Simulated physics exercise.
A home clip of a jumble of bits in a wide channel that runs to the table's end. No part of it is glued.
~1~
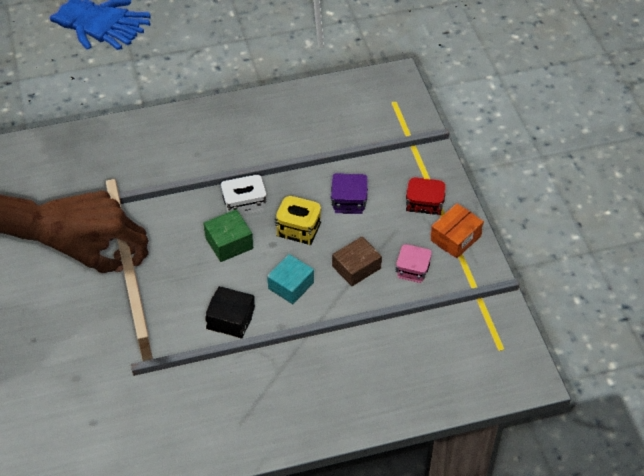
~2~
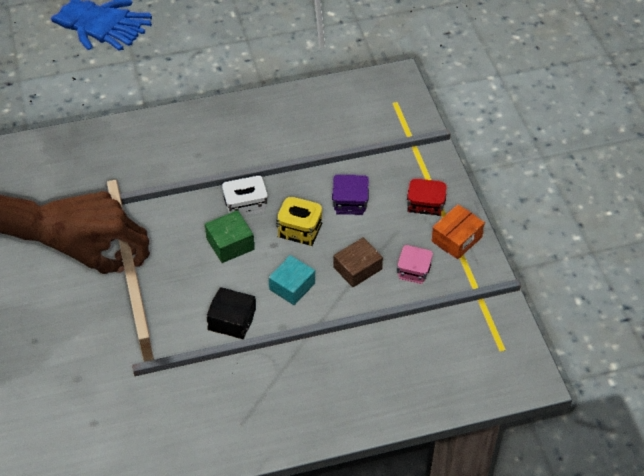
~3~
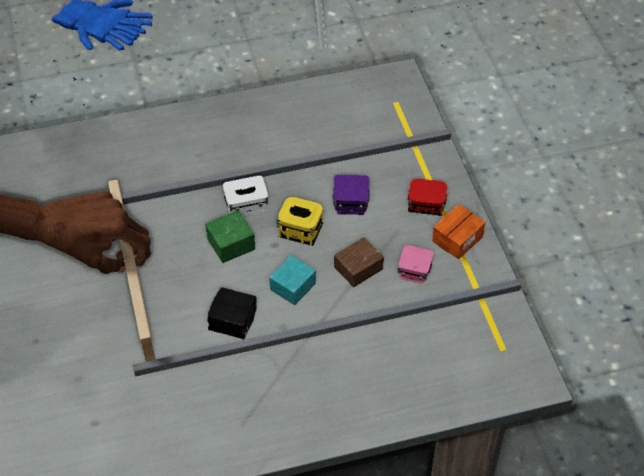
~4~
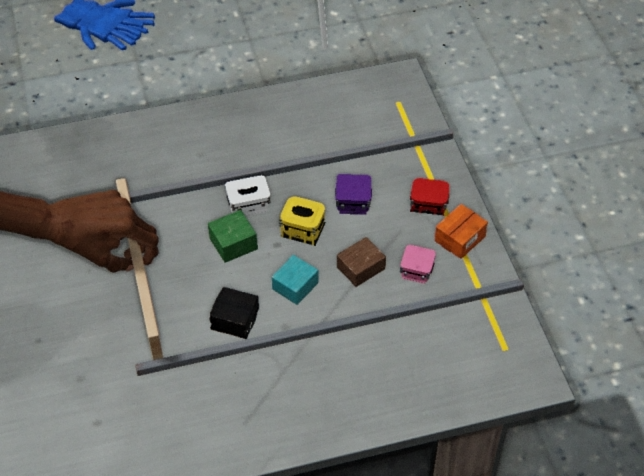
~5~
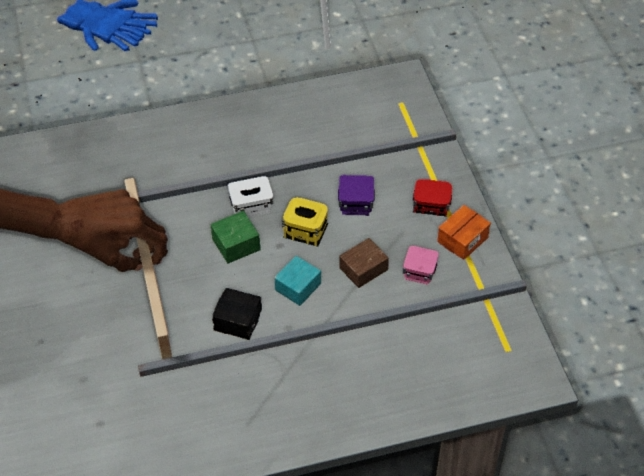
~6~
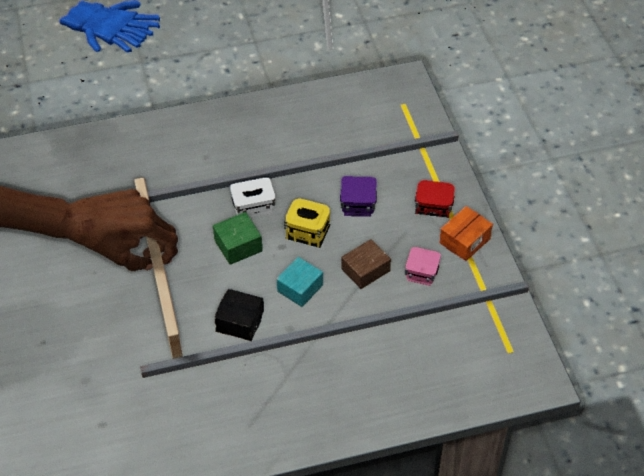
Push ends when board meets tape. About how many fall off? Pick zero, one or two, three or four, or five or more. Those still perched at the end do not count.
Five or more fall off.
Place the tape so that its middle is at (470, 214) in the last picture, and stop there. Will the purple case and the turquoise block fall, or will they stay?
The purple case goes off the edge; the turquoise block stays where it is.
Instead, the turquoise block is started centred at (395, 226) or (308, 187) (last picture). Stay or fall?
Well, the turquoise block is gone in the first case and is gone in the second.
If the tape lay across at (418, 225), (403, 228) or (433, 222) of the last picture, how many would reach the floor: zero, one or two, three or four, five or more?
1 or 2; no fall at all; one to two.
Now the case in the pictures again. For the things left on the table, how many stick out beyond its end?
It totals 0.
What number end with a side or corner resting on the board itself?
I count 4 of them.
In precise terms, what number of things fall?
In all, 6 of them.
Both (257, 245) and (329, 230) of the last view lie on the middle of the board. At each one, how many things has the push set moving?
Moved so far: 5, then 8.
A little later, none off yet; orange box at rest near (466, 234); red case at rest near (435, 199); pink case at rest near (423, 267).
Next, none off yet; orange box at rest near (468, 233); red case shifted a little near (446, 196); pink case shifted about its own width near (460, 265).
When it is over, the number that fall off is five or more; down, yellow case, brown block, purple case, pink case, red case and orange box.
